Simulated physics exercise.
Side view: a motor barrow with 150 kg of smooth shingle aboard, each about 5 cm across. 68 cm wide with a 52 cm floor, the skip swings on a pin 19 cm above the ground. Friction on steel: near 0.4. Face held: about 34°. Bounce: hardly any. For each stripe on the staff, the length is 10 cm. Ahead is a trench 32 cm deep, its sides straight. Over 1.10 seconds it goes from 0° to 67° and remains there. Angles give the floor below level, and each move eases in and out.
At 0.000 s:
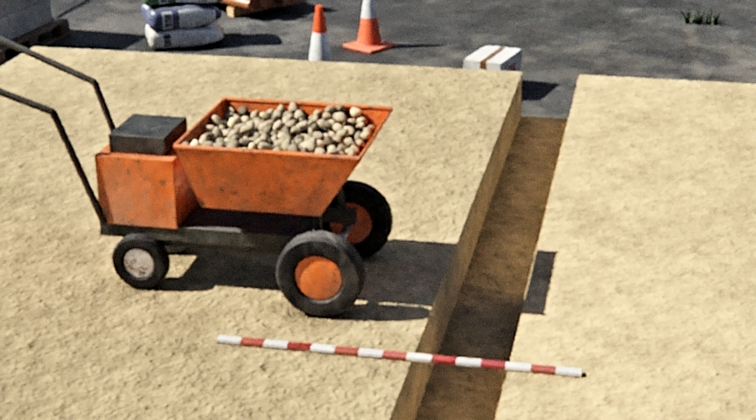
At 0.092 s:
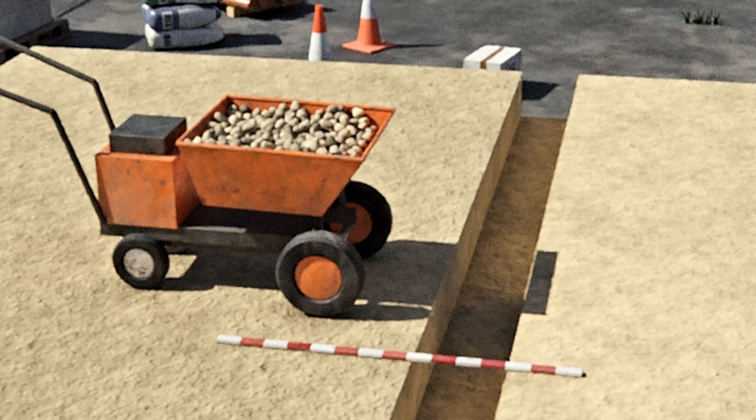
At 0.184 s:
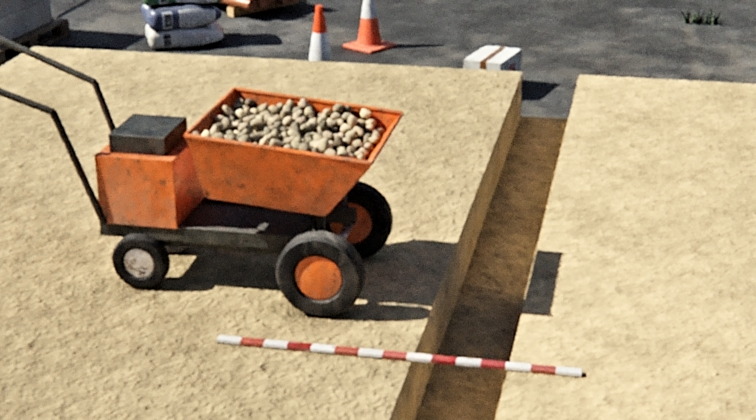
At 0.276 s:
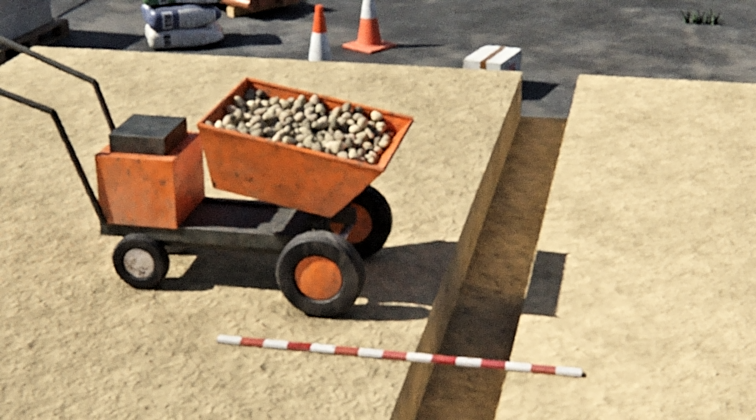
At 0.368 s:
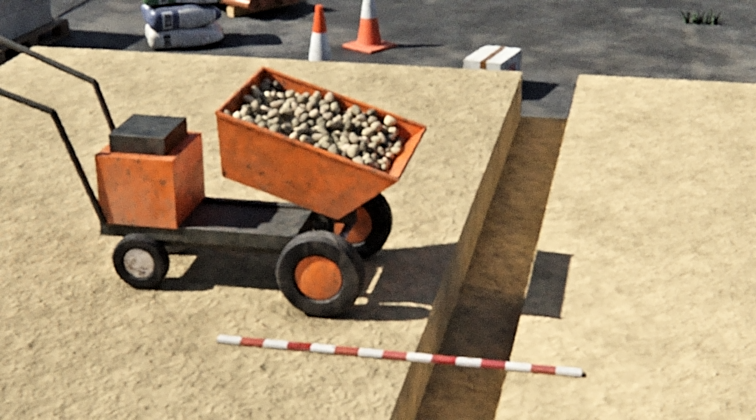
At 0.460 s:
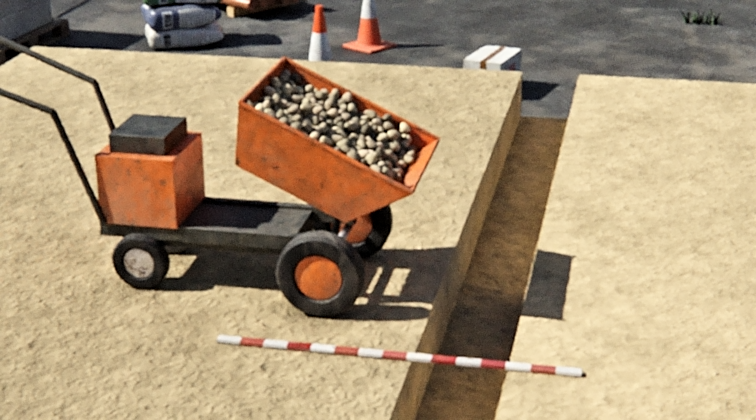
Orange motor barrow standing beside a straight-sided trench, its skip full of rounded stones tilting steadily forward to the right.
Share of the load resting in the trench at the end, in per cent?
73 per cent.
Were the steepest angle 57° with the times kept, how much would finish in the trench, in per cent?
Some 50% would finish there.
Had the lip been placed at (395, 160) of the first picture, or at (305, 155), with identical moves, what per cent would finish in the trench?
First some 45, then 100 per cent.
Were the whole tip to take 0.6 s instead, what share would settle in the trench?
Around 55 per cent would end in the trench.
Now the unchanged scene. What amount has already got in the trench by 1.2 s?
Some 25 per cent.
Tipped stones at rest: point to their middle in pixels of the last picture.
Roughly (501, 341), I'd say.
After 0.8 s the floor is at 56°; 100 % in the skip; the foremost stones are at (459, 221).
After 1.2 s the floor is at 67°; 61 % in the skip, 27 % in the trench, 12 % past the trench; the foremost stones are at (569, 301).
After 1.5 s the floor is at 67°; 31 % in the skip, 43 % in the trench, 27 % past the trench; the foremost stones are at (695, 318).
After 3.5 s the floor is at 67°; 0 % in the skip, 73 % in the trench, 27 % past the trench; the foremost stones are past the picture's edge.
